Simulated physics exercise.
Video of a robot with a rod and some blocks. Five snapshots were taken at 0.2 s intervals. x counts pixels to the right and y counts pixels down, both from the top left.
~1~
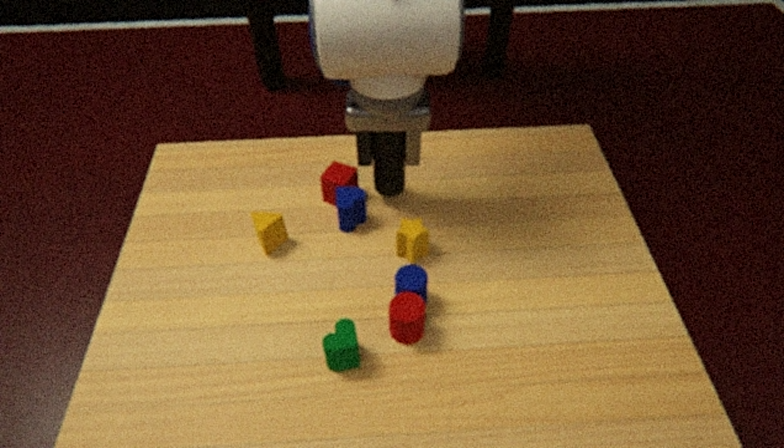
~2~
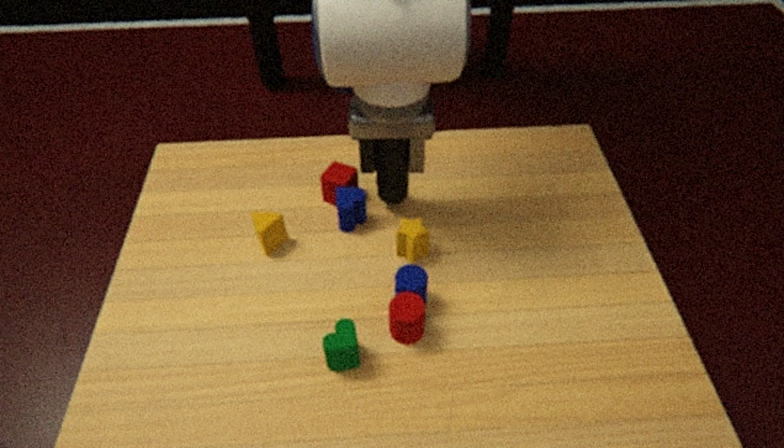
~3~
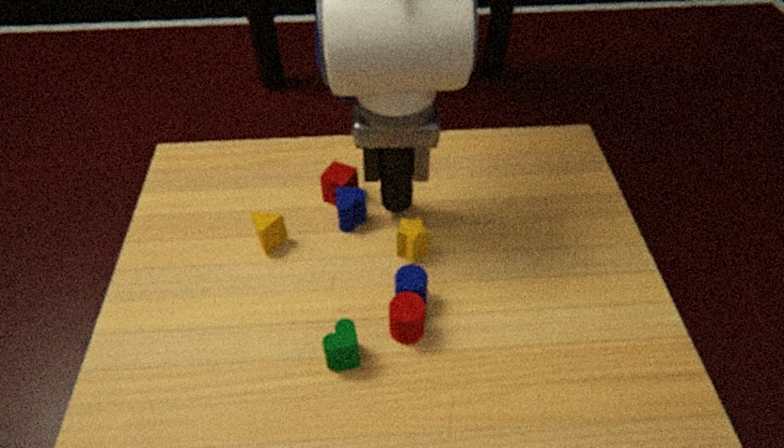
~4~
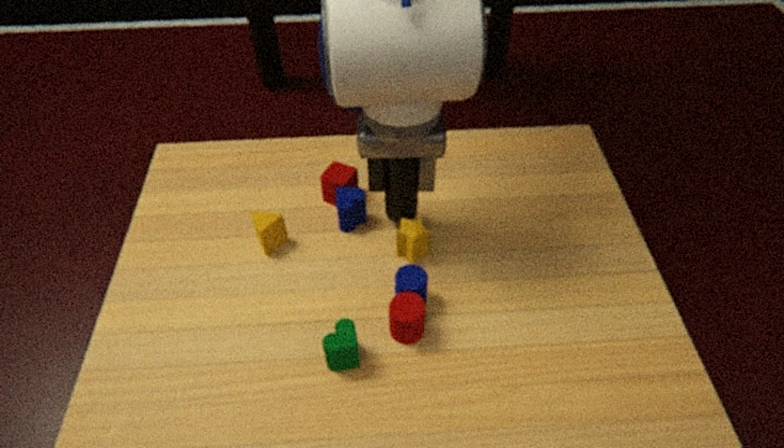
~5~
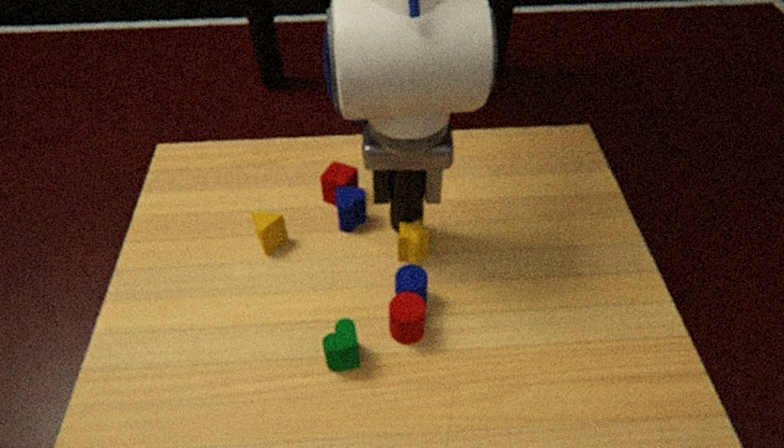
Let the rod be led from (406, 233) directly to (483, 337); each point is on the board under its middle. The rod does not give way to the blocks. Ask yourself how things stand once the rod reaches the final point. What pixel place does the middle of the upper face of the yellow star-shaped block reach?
The middle of the upper face of the yellow star-shaped block will lie at about (443, 309) in the picture.
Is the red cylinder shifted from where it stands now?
My answer is yes.
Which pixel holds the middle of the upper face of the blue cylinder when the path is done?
By then it is at (406, 293).
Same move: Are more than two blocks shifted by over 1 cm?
It seems so.
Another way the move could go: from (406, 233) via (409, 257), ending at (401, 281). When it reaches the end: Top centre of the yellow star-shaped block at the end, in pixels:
Final place: (417, 279).
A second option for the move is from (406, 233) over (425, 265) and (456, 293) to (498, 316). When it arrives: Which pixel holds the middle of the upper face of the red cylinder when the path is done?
Around (400, 326).
The first path, step by step. One third of the way, rod (430, 255); red cylinder (406, 312); blue cylinder (411, 283); yellow star-shaped block (431, 266), turned 20° clockwise.
Two thirds of the way, rod (456, 290); red cylinder (398, 323); blue cylinder (406, 293); yellow star-shaped block (438, 301), turned 90° clockwise.
At the end, rod (485, 328); blue heart block in place; red cylinder (398, 323); blue cylinder (406, 293); yellow star-shaped block (443, 309), turned 145° clockwise.
